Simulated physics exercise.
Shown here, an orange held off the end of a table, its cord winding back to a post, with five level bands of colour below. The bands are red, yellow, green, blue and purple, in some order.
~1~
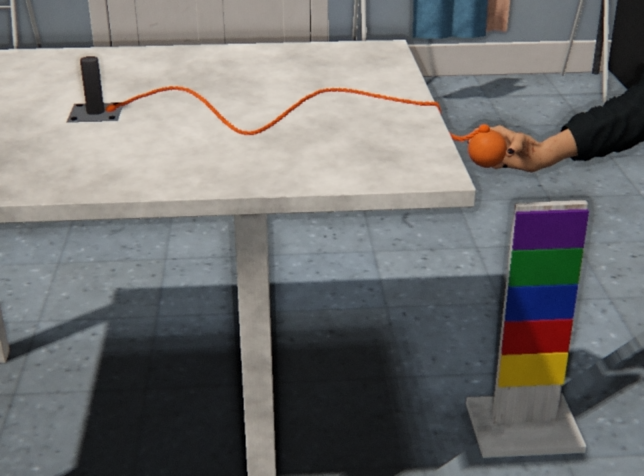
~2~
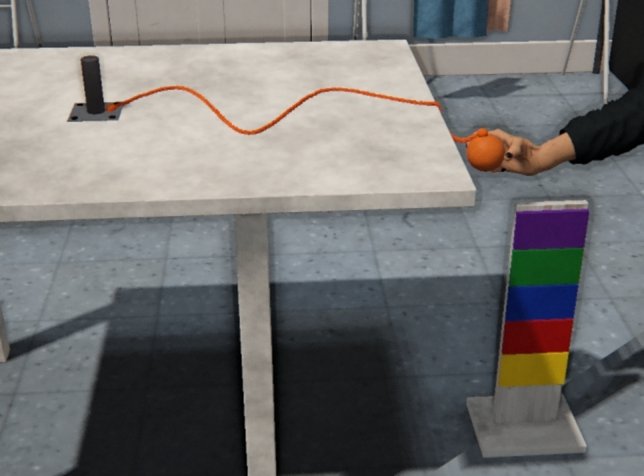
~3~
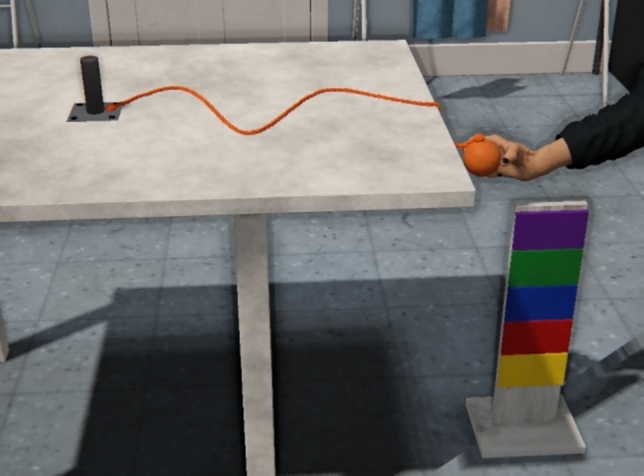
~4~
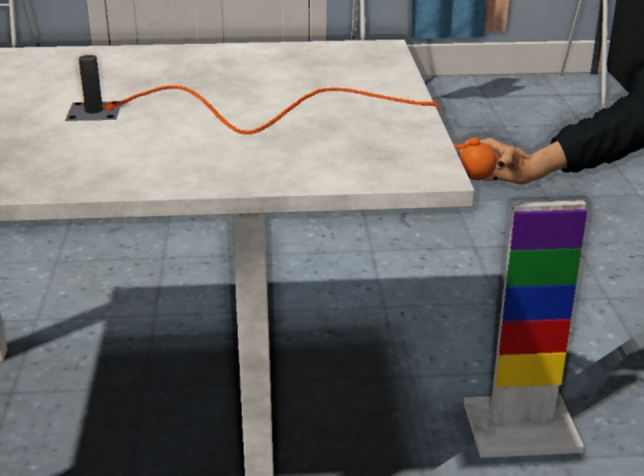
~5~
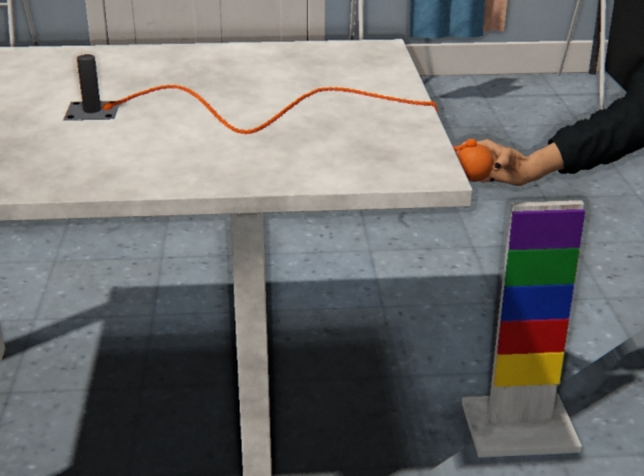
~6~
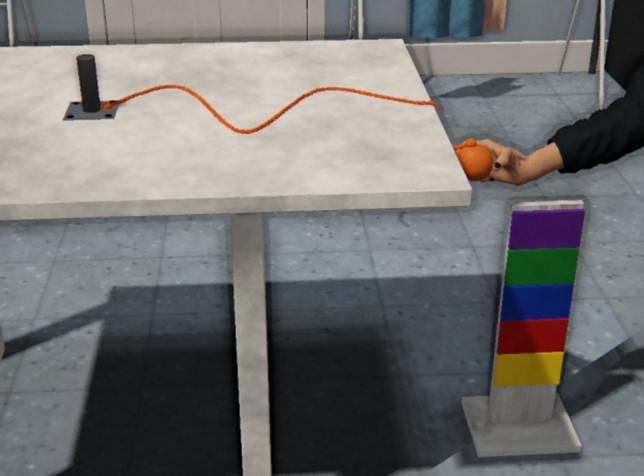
A hand holding an orange ball on a winding cord drifts slightly down and left beside a table, above stacked colour bands.
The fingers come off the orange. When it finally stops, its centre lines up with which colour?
Red.
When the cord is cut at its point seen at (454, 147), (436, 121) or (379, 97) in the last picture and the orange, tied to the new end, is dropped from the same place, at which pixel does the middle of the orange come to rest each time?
In order, it ends up near (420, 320), (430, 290) and (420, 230).
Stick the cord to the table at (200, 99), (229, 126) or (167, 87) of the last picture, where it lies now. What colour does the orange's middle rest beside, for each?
Try one: Blue. Try two: Green. Try three: Blue.
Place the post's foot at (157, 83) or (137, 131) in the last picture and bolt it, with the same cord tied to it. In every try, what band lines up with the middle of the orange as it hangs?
First case: Yellow. Second case: Yellow.
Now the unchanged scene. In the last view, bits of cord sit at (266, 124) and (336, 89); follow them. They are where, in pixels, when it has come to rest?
They end up around (377, 106) and around (431, 170).
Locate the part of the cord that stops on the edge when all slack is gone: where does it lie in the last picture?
It's the bit near (292, 105).
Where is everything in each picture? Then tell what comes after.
The first picture shows orange (487, 149); purple (551, 232); green (546, 268); blue (542, 304); red (538, 338); yellow (533, 371).
The second picture shows orange (486, 153); cord through (147, 94) (211, 107) (262, 130) (313, 95) (402, 101).
The third picture shows orange (482, 158).
The fourth picture shows orange (478, 161); cord through (145, 94) (209, 106) (260, 130) (312, 95) (400, 101).
The fifth picture shows orange (475, 163).
The sixth picture shows orange (474, 162); cord through (143, 93) (207, 105) (258, 129) (310, 95) (398, 100).
A little later, orange near (402, 328); level with red.
Next, orange near (436, 331); level with red.
When it is over, orange near (417, 331); level with red. Its middle rests at the red band.
